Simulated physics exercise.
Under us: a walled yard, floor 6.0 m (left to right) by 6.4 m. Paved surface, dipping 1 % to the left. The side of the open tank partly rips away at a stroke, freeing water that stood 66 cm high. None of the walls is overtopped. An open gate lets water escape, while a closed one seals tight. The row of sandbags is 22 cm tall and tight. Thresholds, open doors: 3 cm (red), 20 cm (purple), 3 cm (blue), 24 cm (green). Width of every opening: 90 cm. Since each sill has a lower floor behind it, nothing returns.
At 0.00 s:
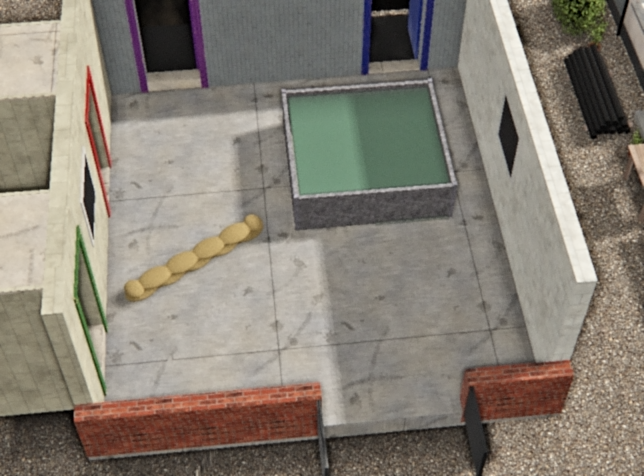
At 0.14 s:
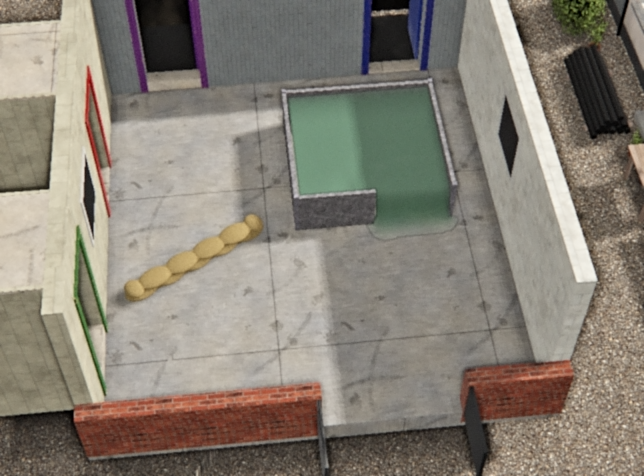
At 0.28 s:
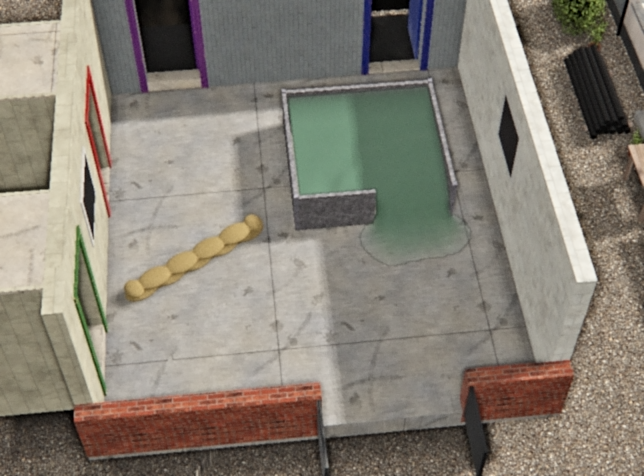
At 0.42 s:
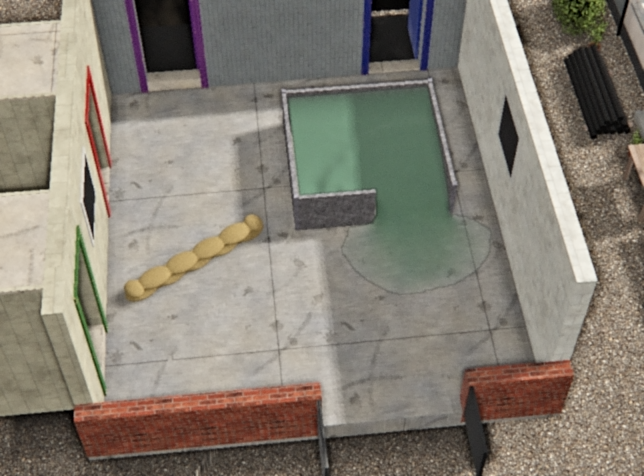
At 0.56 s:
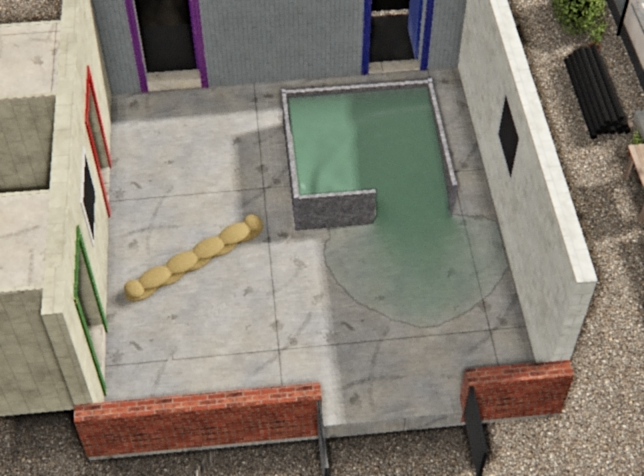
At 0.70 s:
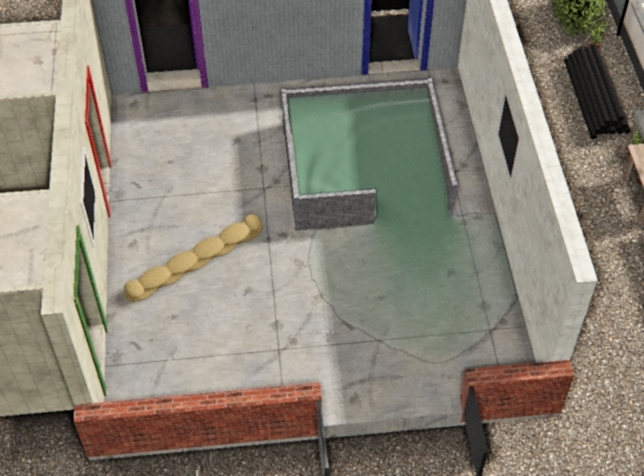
Walled paved yard with a tank of green water, part of its front side breaking away and water spreading across the floor.
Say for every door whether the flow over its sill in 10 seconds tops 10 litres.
Result: Red door - falls short; purple door - falls short; blue door - falls short; green door - falls short.
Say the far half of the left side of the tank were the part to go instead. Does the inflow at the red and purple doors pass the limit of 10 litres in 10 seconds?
At the red door the limit is surpassed; at the purple door it is surpassed.
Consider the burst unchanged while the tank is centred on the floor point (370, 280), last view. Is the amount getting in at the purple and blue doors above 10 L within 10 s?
Purple door held, blue door exceeded.
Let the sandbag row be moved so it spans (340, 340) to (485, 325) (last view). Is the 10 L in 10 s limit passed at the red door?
At red, compared with that limit: Limit exceeded.
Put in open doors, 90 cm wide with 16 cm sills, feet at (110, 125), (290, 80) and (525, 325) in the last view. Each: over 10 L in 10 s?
Result in order - not enough, not enough, more than that.
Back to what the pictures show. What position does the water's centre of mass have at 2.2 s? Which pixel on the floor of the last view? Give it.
About (392, 220).
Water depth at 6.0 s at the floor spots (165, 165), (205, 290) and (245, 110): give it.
Approximately 0, 4 and 0 centimetres, going through them in turn.
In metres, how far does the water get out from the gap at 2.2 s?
I'd say close to 4.4 m.
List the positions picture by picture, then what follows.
The first frame shows the open tank at (366, 140) is whole and still, 66 cm deep.
In the second frame, the front is at (452, 222), 0.6 m from the gap at (412, 207); 0.3 m2 of floor is under water; 66 cm left at the back of the open tank.
In the third frame, the front is at (387, 260), 0.9 m from the gap at (412, 209); 1.0 m2 of floor is under water; 66 cm left at the back of the open tank.
In the fourth frame, the front is at (397, 289), 1.4 m from the gap at (411, 210); 2.1 m2 of floor is under water; 66 cm left at the back of the open tank.
In the fifth frame, the front is at (420, 321), 1.9 m from the gap at (411, 210); 3.6 m2 of floor is under water; 66 cm left at the back of the open tank.
In the sixth frame, water pours out at (411, 210) and has run 2.5 m, to (448, 355); typically 5 cm deep outside, 61 cm at the open tank's back.
After 1.4 s water covers 25 % of the floor and is deepest (46 cm) near (530, 389); red door not reached, purple door not reached, blue door not reached, green door not reached.
After 2.2 s water covers 30 % of the floor and is deepest (46 cm) near (517, 391); red door not reached, purple door not reached, blue door not reached, green door not reached.
After 3.5 s water covers 35 % of the floor and is deepest (28 cm) near (488, 382); red door not reached, purple door not reached, blue door not reached, green door not reached.
After 6.0 s water covers 55 % of the floor and is deepest (22 cm) near (107, 308); red door 2 cm at the sill, 0 L in, purple door not reached, blue door not reached, green door 17 cm at the sill, 0 L in.
After 10.0 s water covers 80 % of the floor and is deepest (14 cm) near (120, 317); red door 2 cm at the sill, 0 L in, purple door 4 cm at the sill, 0 L in, blue door 4 cm at the sill, 1 L in, green door 13 cm at the sill, 0 L in.
